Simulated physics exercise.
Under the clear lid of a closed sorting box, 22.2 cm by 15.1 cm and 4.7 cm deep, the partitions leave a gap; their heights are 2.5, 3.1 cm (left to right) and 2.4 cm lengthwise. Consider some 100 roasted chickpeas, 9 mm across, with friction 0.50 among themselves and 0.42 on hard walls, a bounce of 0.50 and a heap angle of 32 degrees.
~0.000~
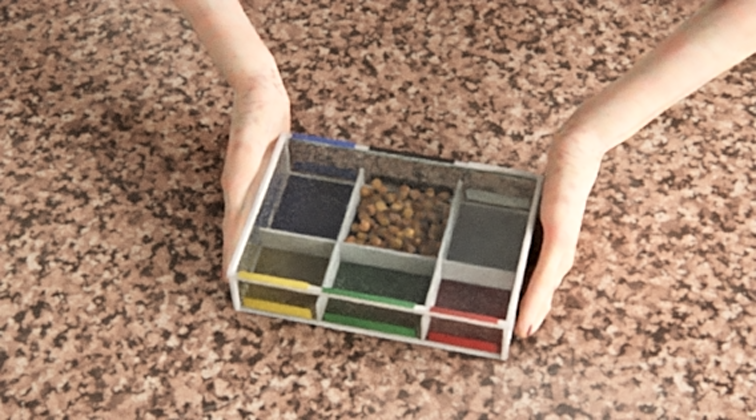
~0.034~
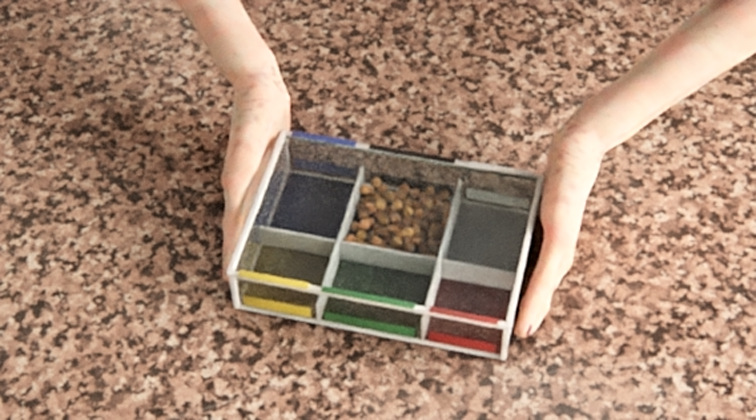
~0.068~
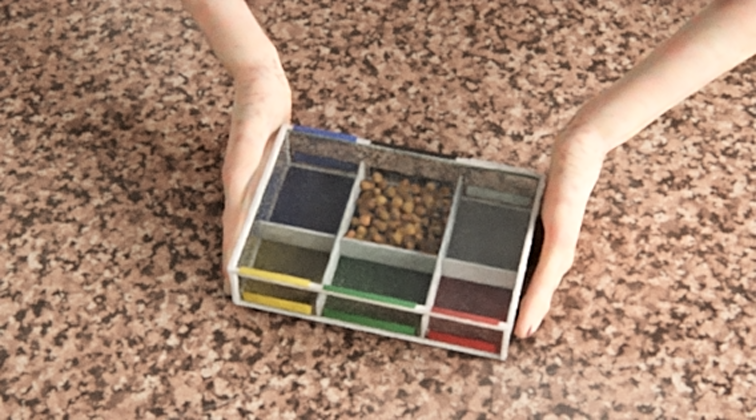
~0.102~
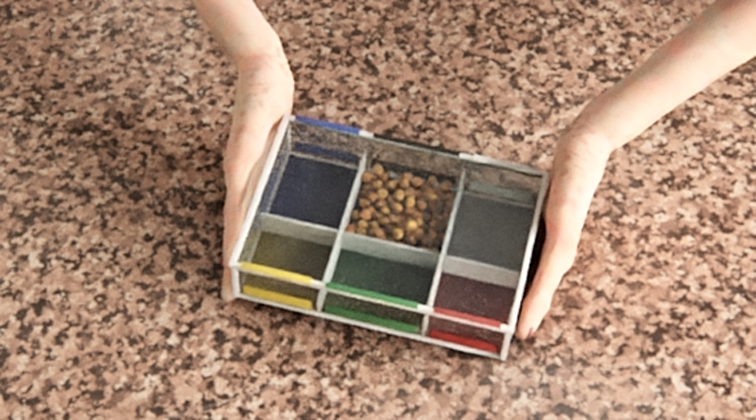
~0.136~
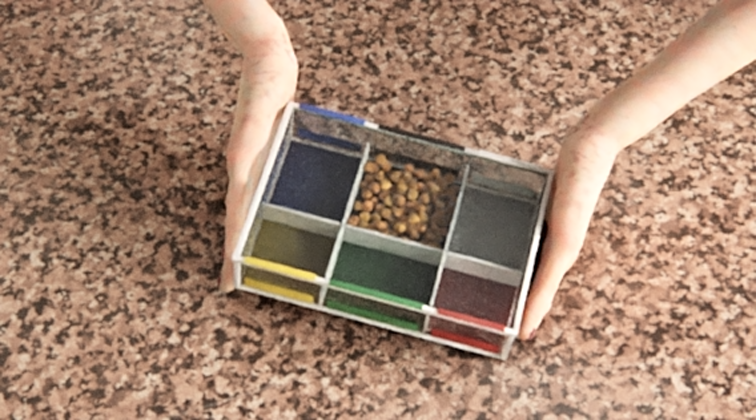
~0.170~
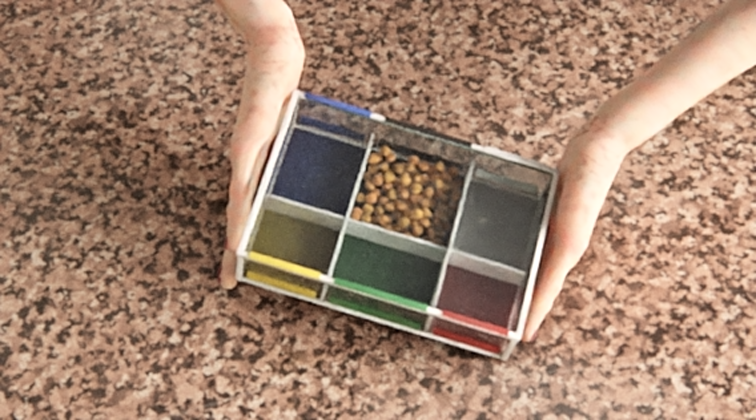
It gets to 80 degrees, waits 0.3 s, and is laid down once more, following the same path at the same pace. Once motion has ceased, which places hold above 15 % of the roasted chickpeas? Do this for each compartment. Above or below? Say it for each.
Red compartment: Above, blue compartment: Below, green compartment: Below, yellow compartment: Below, white compartment: Below, black compartment: Above.
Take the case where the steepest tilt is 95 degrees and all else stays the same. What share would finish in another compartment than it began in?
Near 80 in a hundred.
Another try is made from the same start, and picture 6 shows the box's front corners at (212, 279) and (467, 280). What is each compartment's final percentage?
Each compartment ends with this per cent: Red 0, blue 10, green 0, yellow 60, white 0 and black 30.
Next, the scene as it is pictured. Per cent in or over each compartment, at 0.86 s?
Red 25; blue 0; green 10; yellow 0; white 5; black 65.
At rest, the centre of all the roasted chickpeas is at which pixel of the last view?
After settling, the middle sits near (435, 266).
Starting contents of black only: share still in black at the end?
Some 60 percent.
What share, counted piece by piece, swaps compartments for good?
My estimate is some 40 per cent.
After 0.86 s, tilt 80 degrees; red 25 %, green 10 %, white 5 %, black 65 %.
Then, at 1.33 s, tilt 44 degrees; red 35 %, green 5 %, black 60 %.
After 1.86 s, tilt 0 degrees; red 35 %, green 5 %, black 60 %.
In the end, at 2.2 s, red 35 %, blue 0 %, green 5 %, yellow 0 %, white 0 %, black 60 %.
